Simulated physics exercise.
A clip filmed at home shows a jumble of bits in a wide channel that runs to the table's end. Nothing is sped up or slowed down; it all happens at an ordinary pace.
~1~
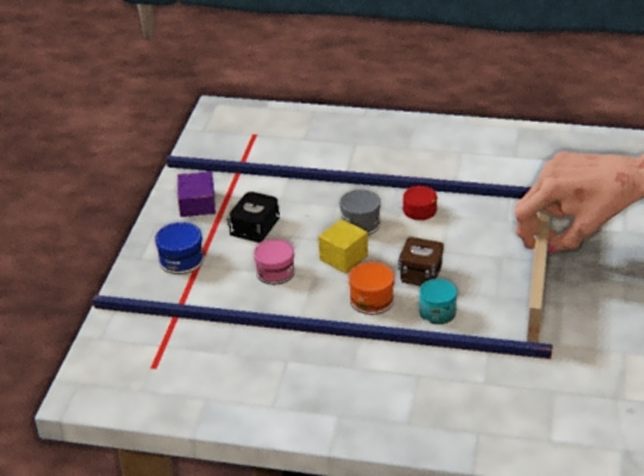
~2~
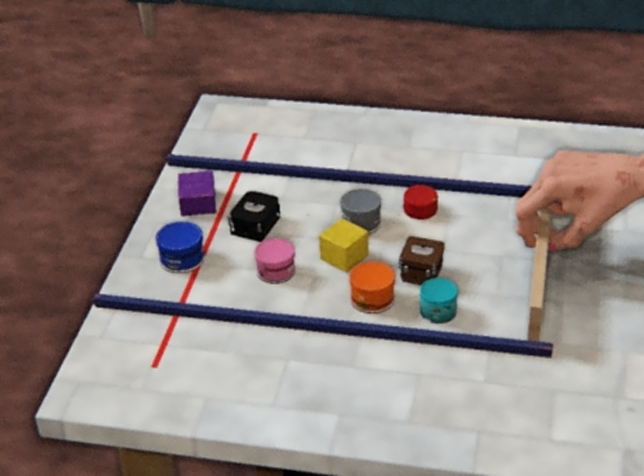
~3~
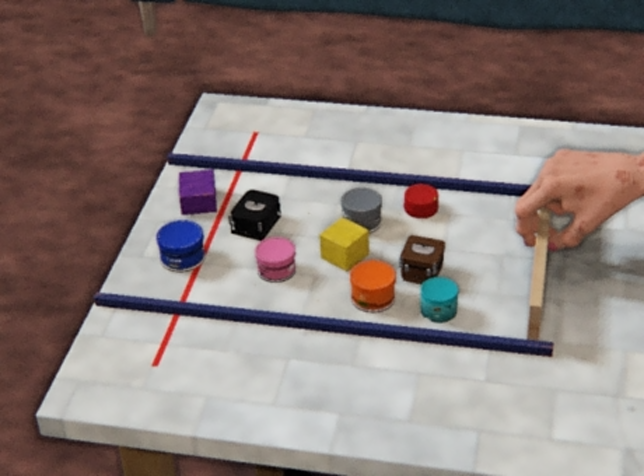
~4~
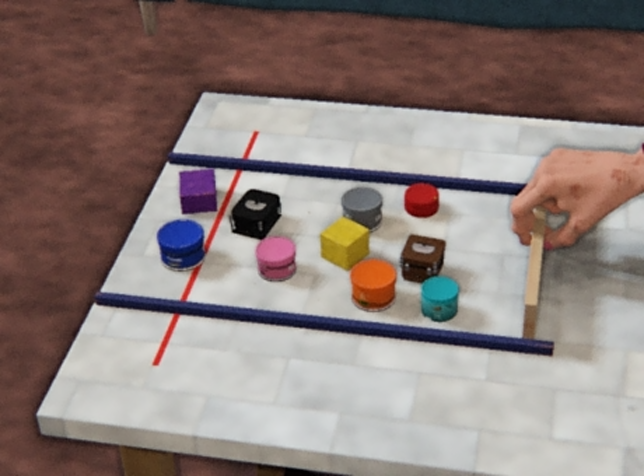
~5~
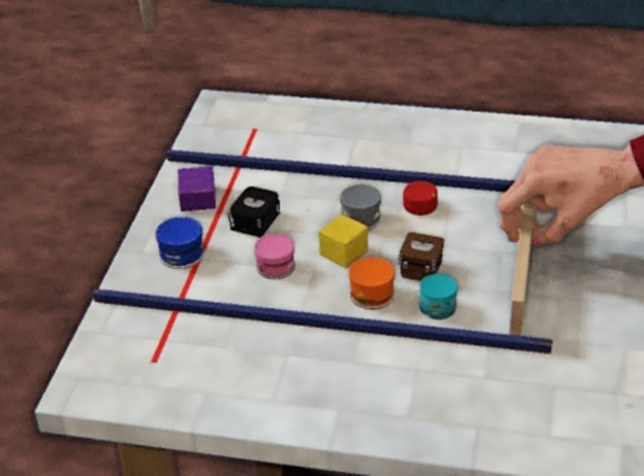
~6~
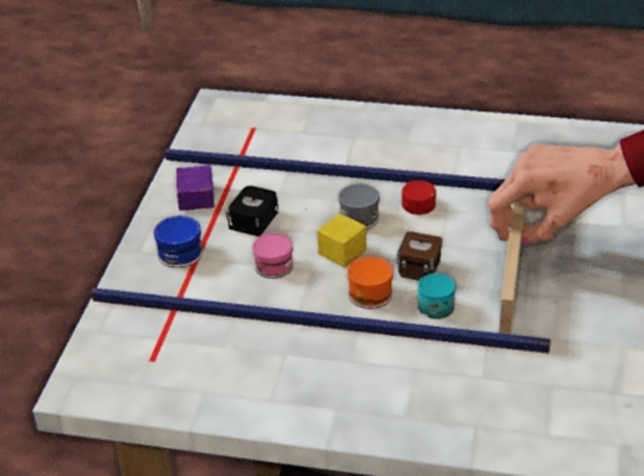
On a pale tiled tabletop, a hand held a wooden board upright between two dark rails, then slid it a little to the left toward the scattered colourful pots and blocks, which stayed still.
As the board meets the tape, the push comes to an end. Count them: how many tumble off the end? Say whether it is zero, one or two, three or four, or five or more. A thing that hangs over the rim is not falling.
Mind you, the pieces that take the plunge come to one or two.
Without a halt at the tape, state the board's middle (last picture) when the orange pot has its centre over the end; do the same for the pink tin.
Around (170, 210) first and around (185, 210) second.
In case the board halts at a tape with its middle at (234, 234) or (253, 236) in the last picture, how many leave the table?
You'd count 0 the first time and 0 the second.
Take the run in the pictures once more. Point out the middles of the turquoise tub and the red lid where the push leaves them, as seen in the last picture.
Final positions - turquoise tub around (164, 280), red lid around (215, 173).
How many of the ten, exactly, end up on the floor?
The total comes to 2.
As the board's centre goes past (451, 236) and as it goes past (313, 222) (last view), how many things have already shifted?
One spot: 1. Other spot: 8.
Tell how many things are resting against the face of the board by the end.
4 in contact.
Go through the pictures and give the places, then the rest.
The first frame shows purple block (196, 194); blue pot (180, 248); black case (254, 217); board (541, 251); tape (210, 238).
The second frame shows blue pot (181, 247); yellow block (344, 245).
The third frame shows black case (256, 215); red lid (421, 202).
The fourth frame shows purple block (198, 191); turquoise tub (440, 299).
The fifth frame shows blue pot (180, 243); board (525, 244).
The sixth frame shows purple block (195, 188); blue pot (179, 242); black case (253, 211); board (515, 242); tape (209, 231).
A little later, none off yet; purple block at rest near (195, 188); blue pot at rest near (179, 242); black case at rest near (253, 211).
Next, none off yet; purple block shifted about its own width near (173, 176); blue pot shifted about its own width near (146, 241); black case shifted about its own width near (201, 193).
When it is over, the number that fall off is one or two; down, blue pot and purple block.
